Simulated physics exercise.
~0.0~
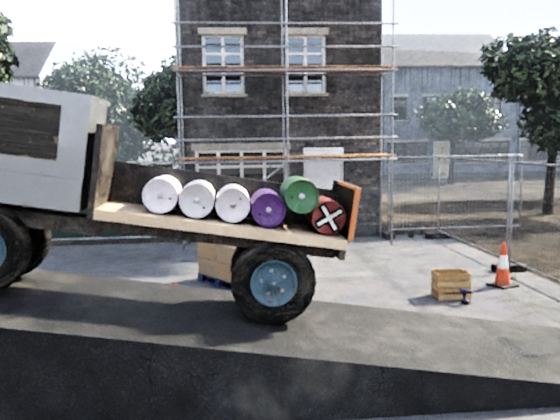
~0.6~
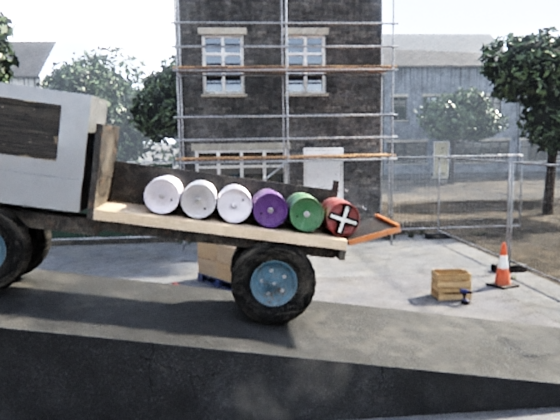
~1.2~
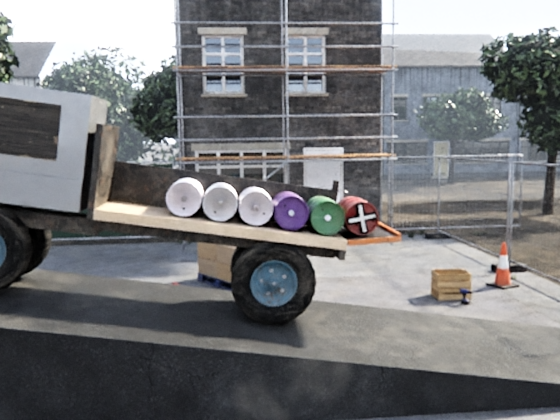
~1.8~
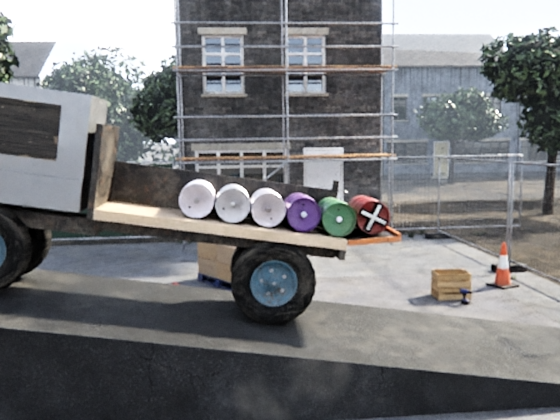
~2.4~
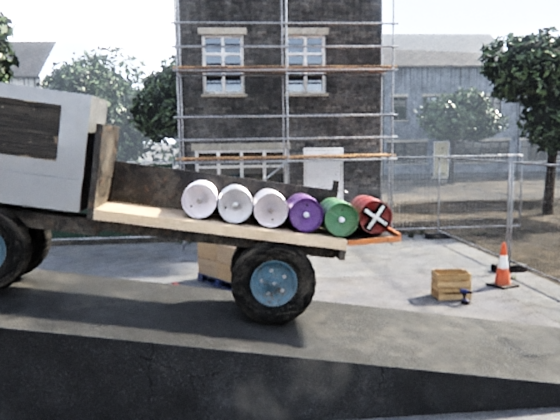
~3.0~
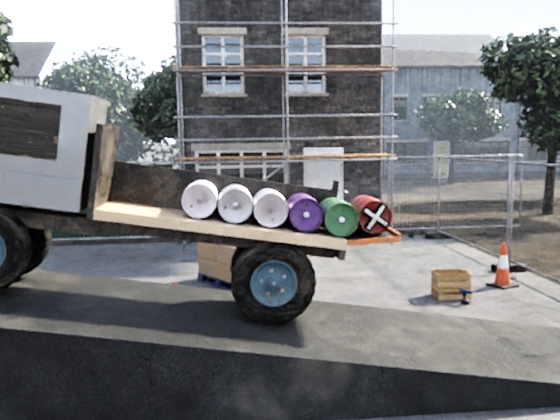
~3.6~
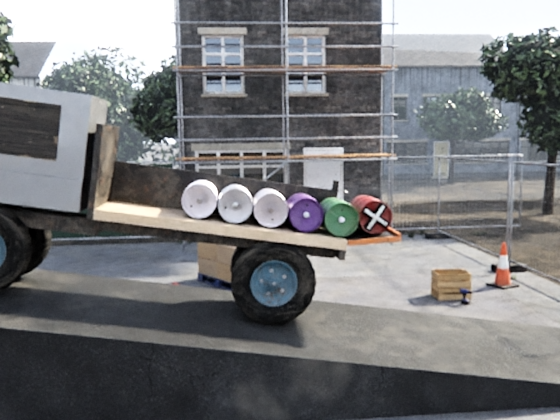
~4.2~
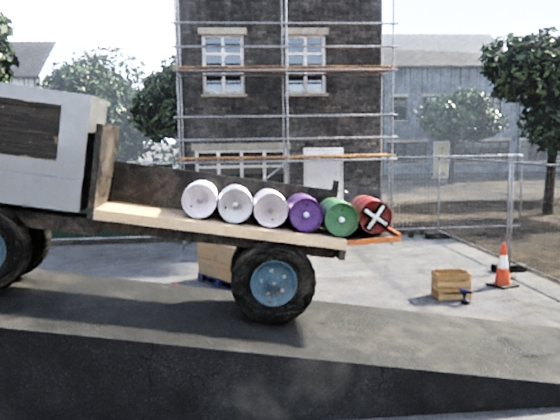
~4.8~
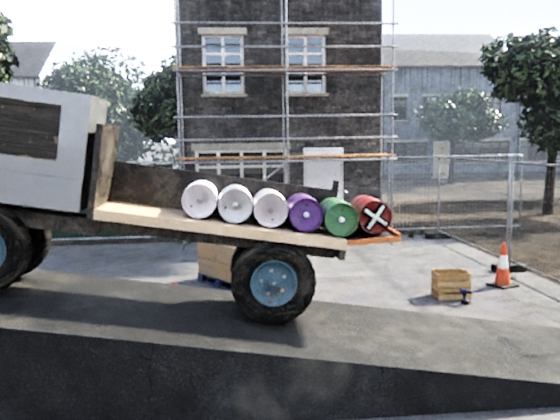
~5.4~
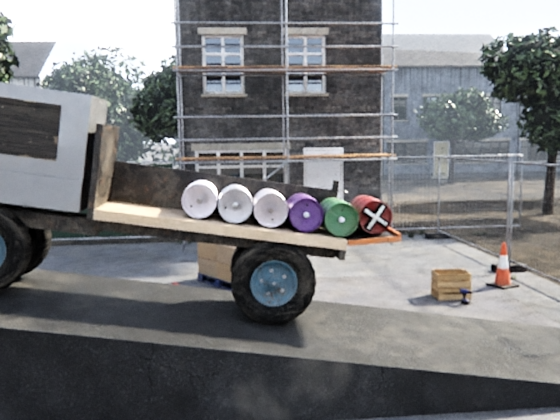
Six barrels rolling right along a sloping truck bed as its tailgate drops, the red one stopping on the lowered gate.
